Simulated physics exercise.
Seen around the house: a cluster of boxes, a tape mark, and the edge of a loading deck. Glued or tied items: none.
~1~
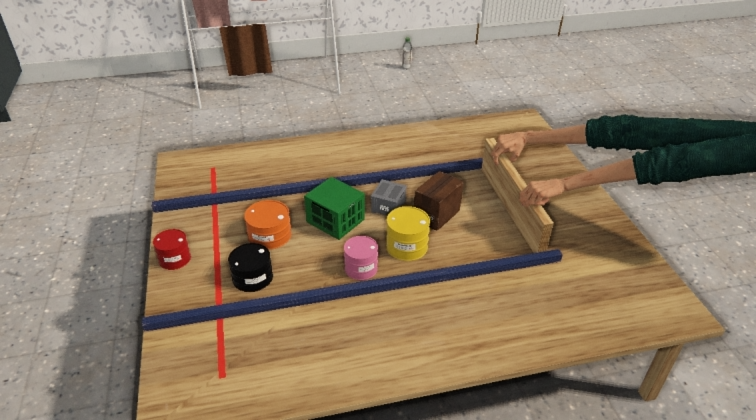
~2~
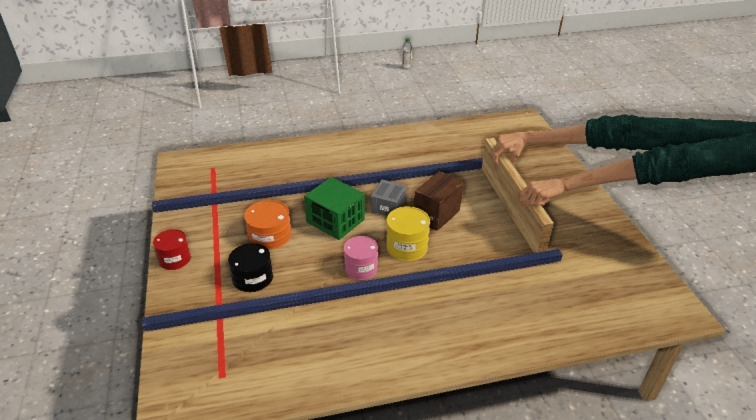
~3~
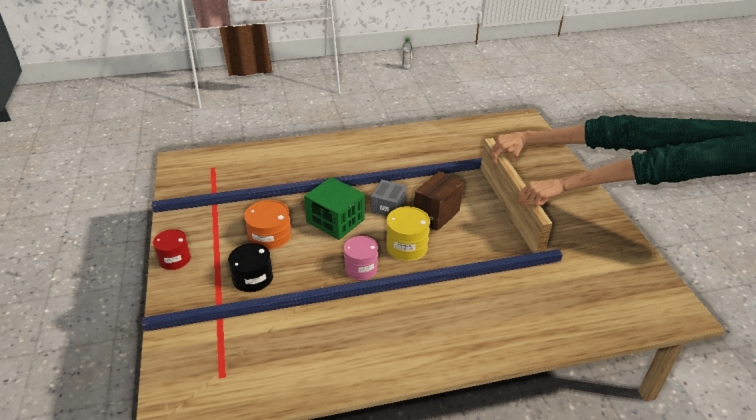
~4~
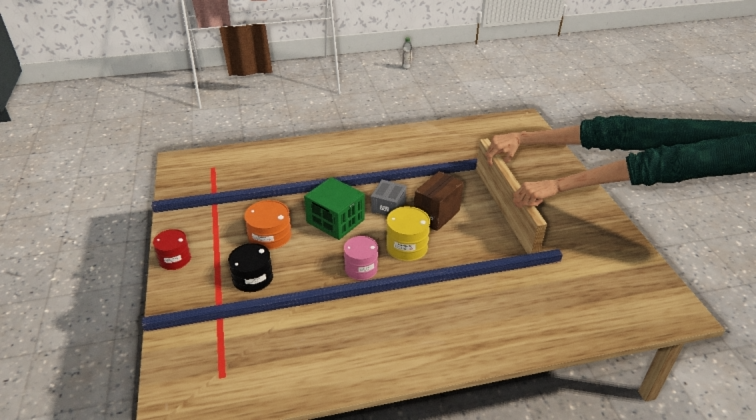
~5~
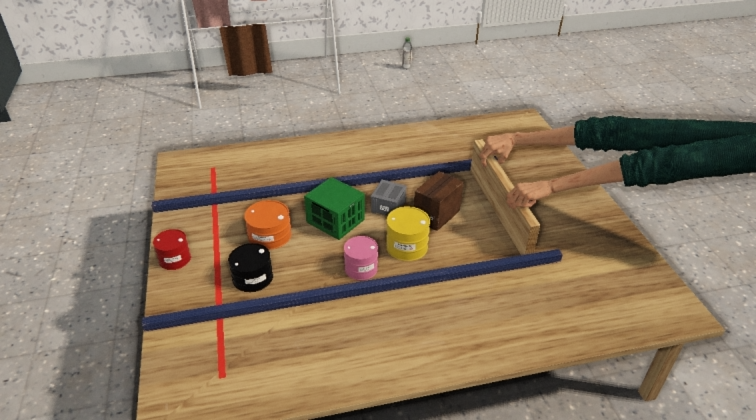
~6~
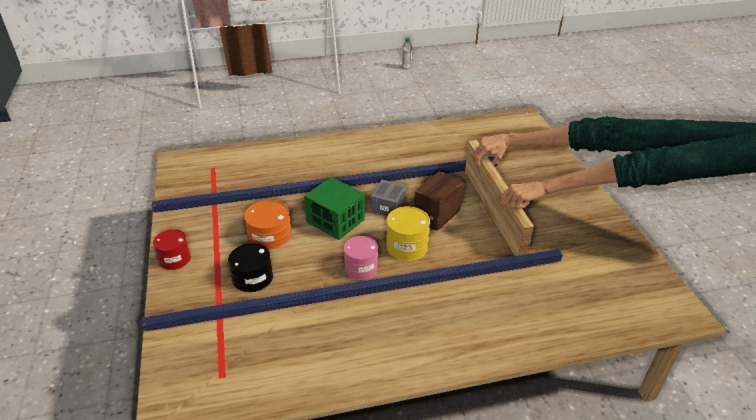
A wooden plank, held by two hands in dark green sleeves, slid slightly left along the table toward a cluster of canisters and boxes, which stayed still between two blue rails.
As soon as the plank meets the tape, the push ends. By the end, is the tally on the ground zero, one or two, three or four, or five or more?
The tally on the ground is one or two.
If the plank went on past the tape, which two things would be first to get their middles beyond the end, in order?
The red canister leads and the orange canister comes second.
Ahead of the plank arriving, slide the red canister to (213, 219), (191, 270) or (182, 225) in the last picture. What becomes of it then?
Taking the places in order, it falls away, then falls away, then falls away.
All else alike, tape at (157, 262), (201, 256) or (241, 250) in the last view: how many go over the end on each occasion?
So, reaching the ground: 8, then 4, then 2.
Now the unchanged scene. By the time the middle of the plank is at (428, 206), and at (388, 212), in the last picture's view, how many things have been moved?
First 2, then 5.
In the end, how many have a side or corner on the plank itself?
The count in contact is 4.
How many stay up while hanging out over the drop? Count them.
The count is 2.
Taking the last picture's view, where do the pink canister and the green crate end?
In the last view, the middles sit near (199, 292) and near (160, 219).
Soon after, none off yet; red canister at rest near (172, 249); black canister at rest near (251, 267); orange canister at rest near (268, 225).
At rest, the number that fall off is one or two; fallen, orange canister and red canister.
